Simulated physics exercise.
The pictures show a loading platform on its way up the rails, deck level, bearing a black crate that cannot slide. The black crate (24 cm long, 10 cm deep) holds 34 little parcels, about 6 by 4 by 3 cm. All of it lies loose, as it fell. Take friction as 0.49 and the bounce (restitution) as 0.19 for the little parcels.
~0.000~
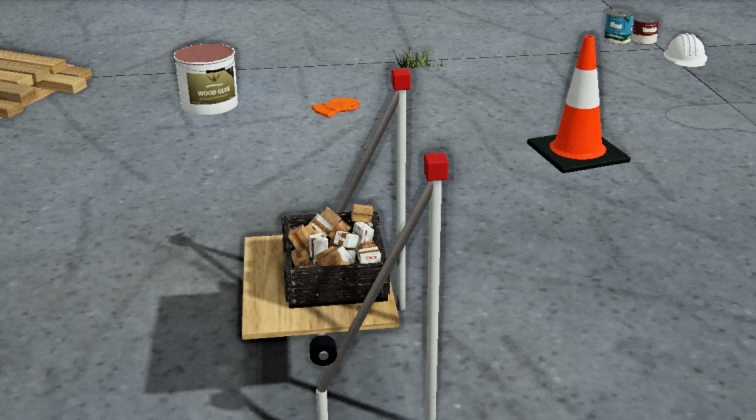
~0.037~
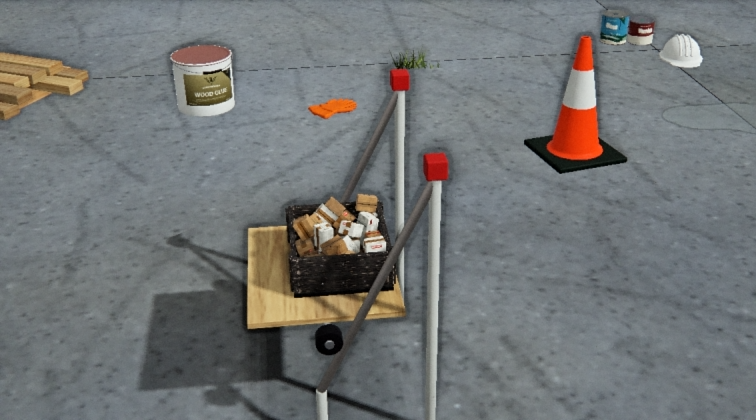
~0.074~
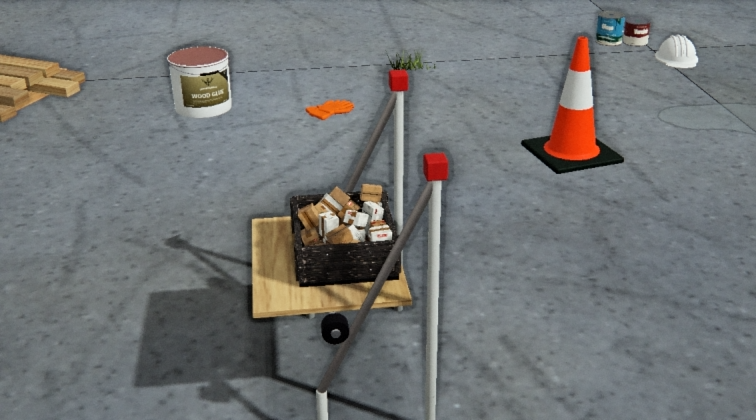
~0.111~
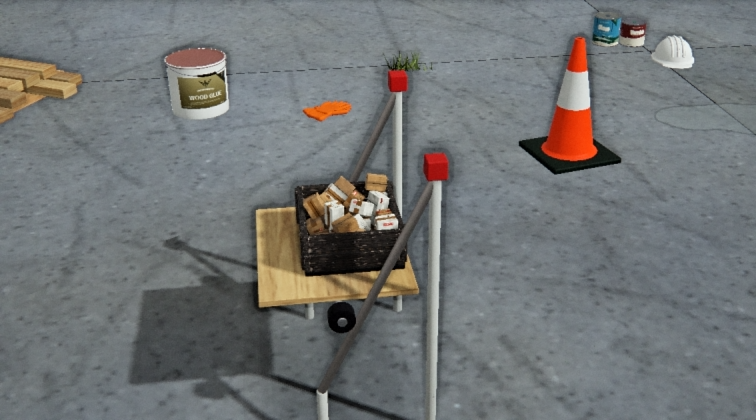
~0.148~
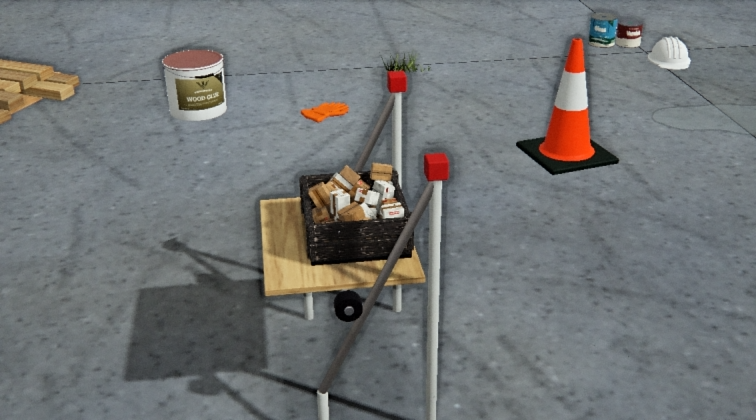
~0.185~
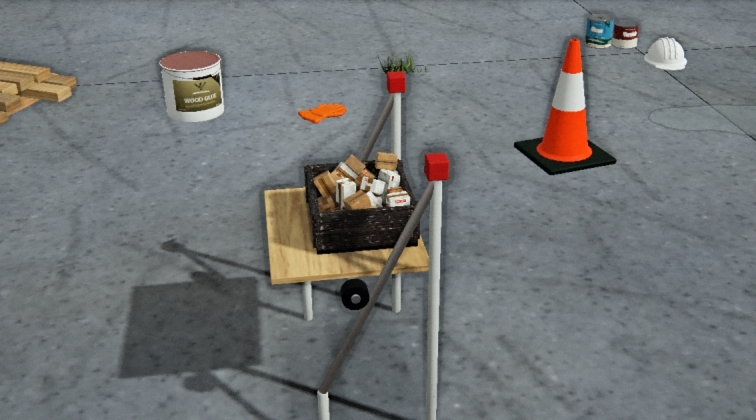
On a grey concrete floor, a wooden platform slowly rises carrying a black crate of small parcels.
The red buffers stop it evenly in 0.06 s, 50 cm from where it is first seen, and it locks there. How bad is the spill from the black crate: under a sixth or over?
Out of the black crate go less than a sixth of the little parcels.
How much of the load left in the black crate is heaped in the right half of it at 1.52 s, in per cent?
Some 60 per cent.
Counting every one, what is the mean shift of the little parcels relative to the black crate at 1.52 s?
About 2 cm to the right.
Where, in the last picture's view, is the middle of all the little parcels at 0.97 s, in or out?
Near (421, 101).
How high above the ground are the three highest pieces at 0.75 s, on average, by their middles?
About 92 cm.
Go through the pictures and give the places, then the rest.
In the first picture (each is followed by its nearest rim corner in this view; the camera moves round a little), black crate, (292, 270); moved 0 cm; none out.
In the second picture, black crate, (297, 259); moved 4 cm.
In the third picture, black crate, (302, 248); moved 7 cm.
In the fourth picture, black crate, (308, 236); moved 11 cm.
In the fifth picture, black crate, (314, 225); moved 15 cm.
In the sixth picture, black crate, (320, 213); moved 19 cm; none out.
After 0.47 s, it meets the buffers.
After 0.59 s, black crate 34 in, 0 out.
After 0.75 s, black crate 34 in, 0 out.
After 0.97 s, black crate 34 in, 0 out.
When it is over (at 1.52 s), black crate 34 in, 0 out. Asked share, 0 of 34, 0 per cent.
